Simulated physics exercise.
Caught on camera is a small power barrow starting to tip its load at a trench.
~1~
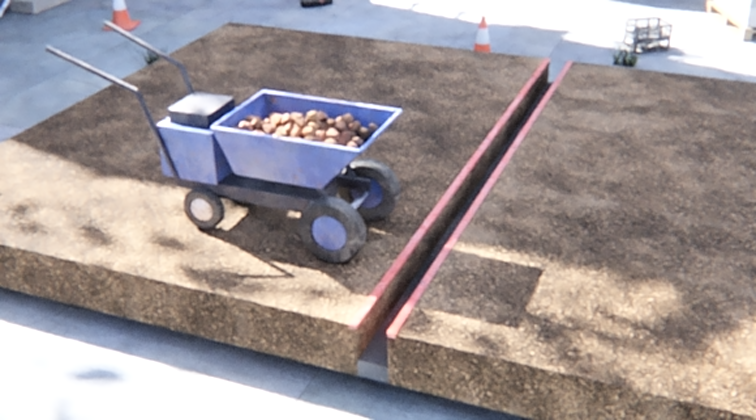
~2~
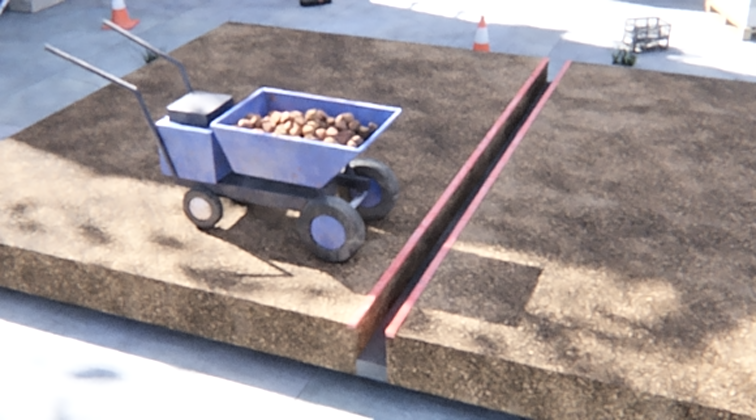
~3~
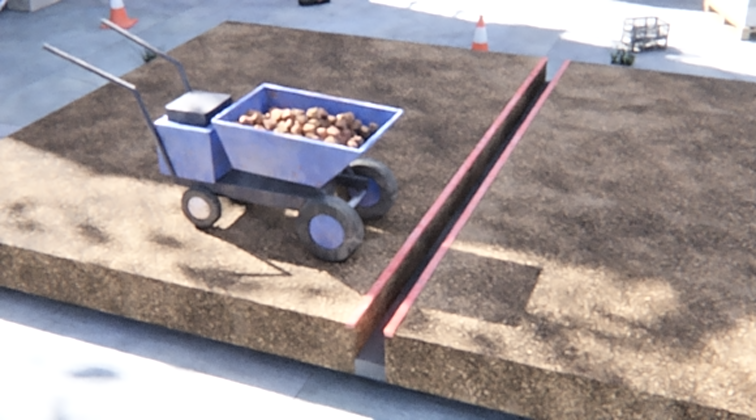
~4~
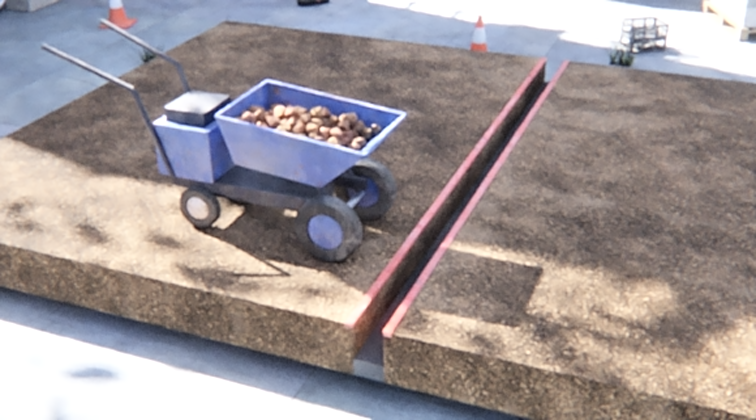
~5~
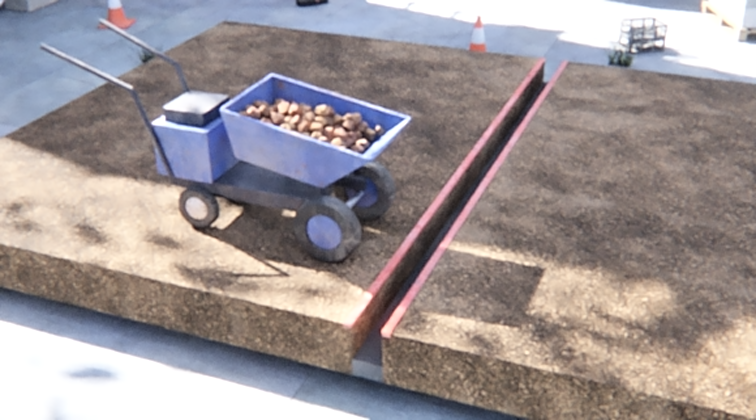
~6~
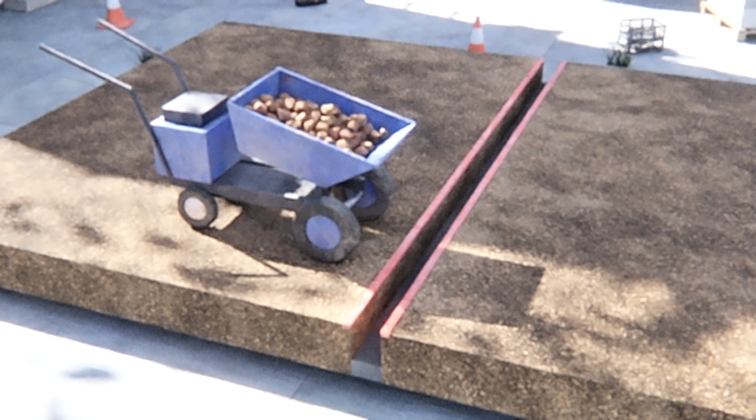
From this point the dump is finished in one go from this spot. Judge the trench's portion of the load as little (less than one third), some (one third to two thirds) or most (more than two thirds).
Little.
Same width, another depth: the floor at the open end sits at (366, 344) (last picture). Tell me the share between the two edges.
About 0 percent.
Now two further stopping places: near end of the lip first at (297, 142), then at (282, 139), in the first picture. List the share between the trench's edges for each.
Result: Try 1 = 50 %, try 2 = 40 %.
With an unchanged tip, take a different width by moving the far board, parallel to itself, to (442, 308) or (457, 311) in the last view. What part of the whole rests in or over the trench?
The first try comes to close to 70 per cent, the next to 90 per cent.
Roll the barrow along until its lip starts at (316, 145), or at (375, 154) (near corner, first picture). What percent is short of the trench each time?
10 % and 0 %.
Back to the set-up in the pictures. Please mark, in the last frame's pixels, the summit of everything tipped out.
The peak ends up near (465, 239).
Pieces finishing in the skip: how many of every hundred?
Near 20 %.
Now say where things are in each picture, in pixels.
Lip of the skip at (360, 152), level; top of the load at (296, 134), clay clods; first edge of the trench at (376, 293); far edge at (413, 301), the trench under half as wide as the skip, and about as deep as wide, in the first picture.
Lip of the skip at (360, 152), level; top of the load at (296, 133), in the second picture.
Lip of the skip at (361, 153), tipped barely; top of the load at (289, 127), in the third picture.
Lip of the skip at (365, 156), tipped a little; top of the load at (292, 125), in the fourth picture.
Lip of the skip at (370, 160), tipped a little; top of the load at (275, 119), in the fifth picture.
Lip of the skip at (376, 166), tipped a little; top of the load at (281, 115); first edge of the trench at (370, 292); far edge at (406, 300), in the sixth picture.
Soon after the last picture, skip tipped steeply; all in the skip.
A little later, skip tipped right over; about two thirds in the skip; about a third beyond it; a stray few falling.
Later still, skip tipped right over; about a quarter in the skip; a stray few in or heaped over the trench; most beyond it.
At rest, skip tipped right over; about a quarter in the skip; a stray few in or heaped over the trench; most beyond it.
